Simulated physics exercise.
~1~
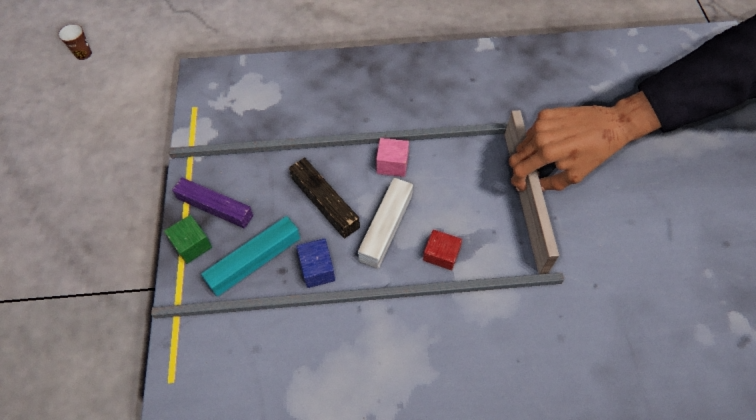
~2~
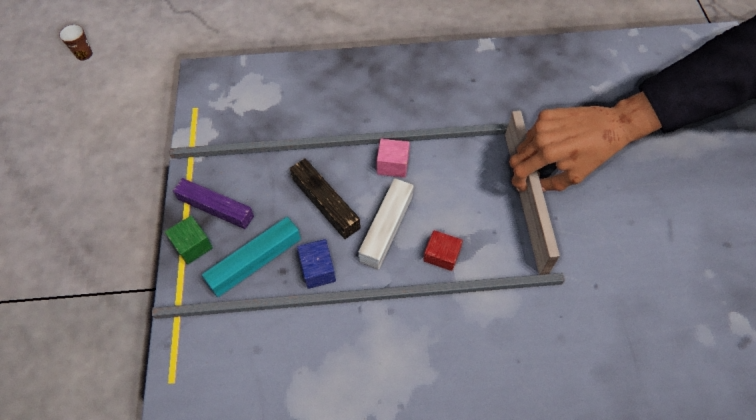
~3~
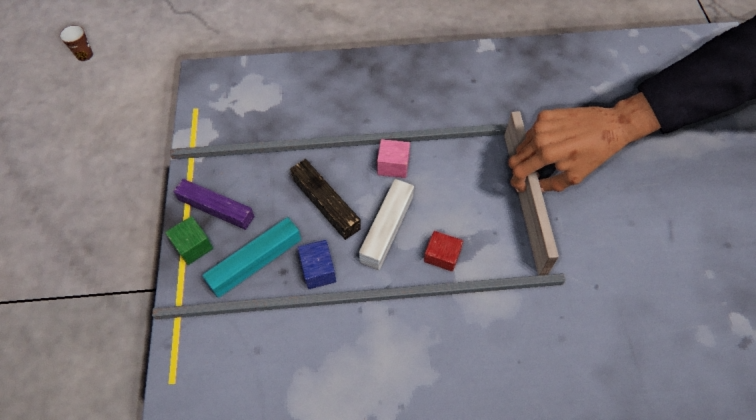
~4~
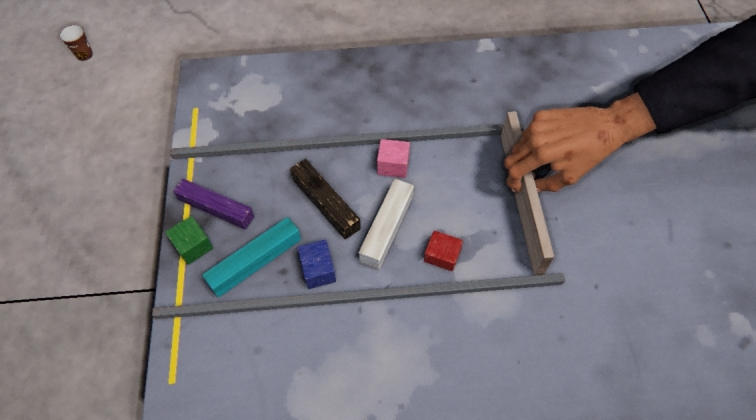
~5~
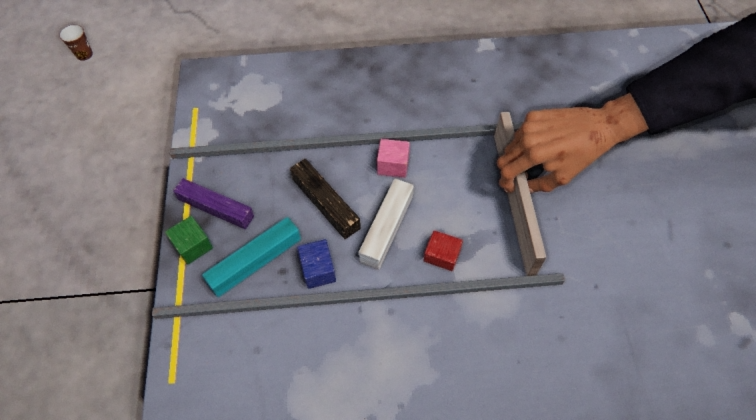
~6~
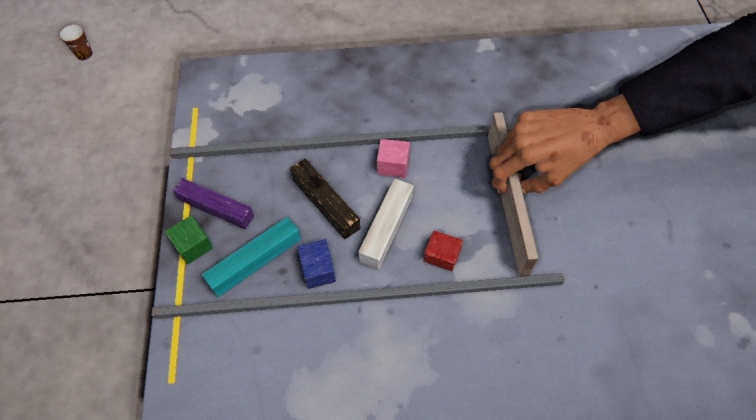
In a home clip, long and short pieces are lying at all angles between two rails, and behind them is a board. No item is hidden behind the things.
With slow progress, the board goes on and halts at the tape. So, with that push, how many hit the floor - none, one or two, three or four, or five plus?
I'd say five plus.
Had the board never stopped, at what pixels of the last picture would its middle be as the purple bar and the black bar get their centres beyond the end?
Middle: Roughly (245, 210); roughly (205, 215).
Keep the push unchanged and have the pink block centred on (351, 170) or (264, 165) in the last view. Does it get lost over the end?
First place: It remains in place; second place: It comes off.
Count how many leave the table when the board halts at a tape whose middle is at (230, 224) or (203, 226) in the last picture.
You'd find 3 and then 5 on the floor.
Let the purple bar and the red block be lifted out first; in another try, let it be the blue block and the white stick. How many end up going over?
Well, the first time you'd get 4, and the next time 4.
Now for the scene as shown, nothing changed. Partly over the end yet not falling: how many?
The count is 2.
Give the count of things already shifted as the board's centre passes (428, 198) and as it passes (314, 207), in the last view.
At the first spot 1, then 6.
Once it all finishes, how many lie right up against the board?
It touches 2.
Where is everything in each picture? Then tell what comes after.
Green block (189, 239); purple bar (213, 203); turquoise stick (252, 256); board (529, 189); tape (184, 227), in the first frame.
Purple bar (214, 204); pink block (393, 158), in the second frame.
Turquoise stick (254, 257); red block (443, 251), in the third frame.
Green block (189, 240); black bar (325, 198), in the fourth frame.
Purple bar (214, 204); white stick (387, 223), in the fifth frame.
Green block (189, 240); purple bar (214, 204); turquoise stick (253, 256); board (511, 191); tape (185, 228), in the sixth frame.
Soon after, none off yet; green block at rest near (189, 240); purple bar at rest near (214, 204); turquoise stick at rest near (253, 256).
Then, none off yet; green block at rest near (189, 240); purple bar at rest near (214, 204); turquoise stick moved a little near (230, 260).
Further on, none off yet; green block tipped well over near (145, 239); purple bar tipped a little near (156, 193); turquoise stick moved about its own width near (150, 272).
At rest, the number that fall off is five or more; fallen, white stick, black bar, blue block, turquoise stick, purple bar and green block.
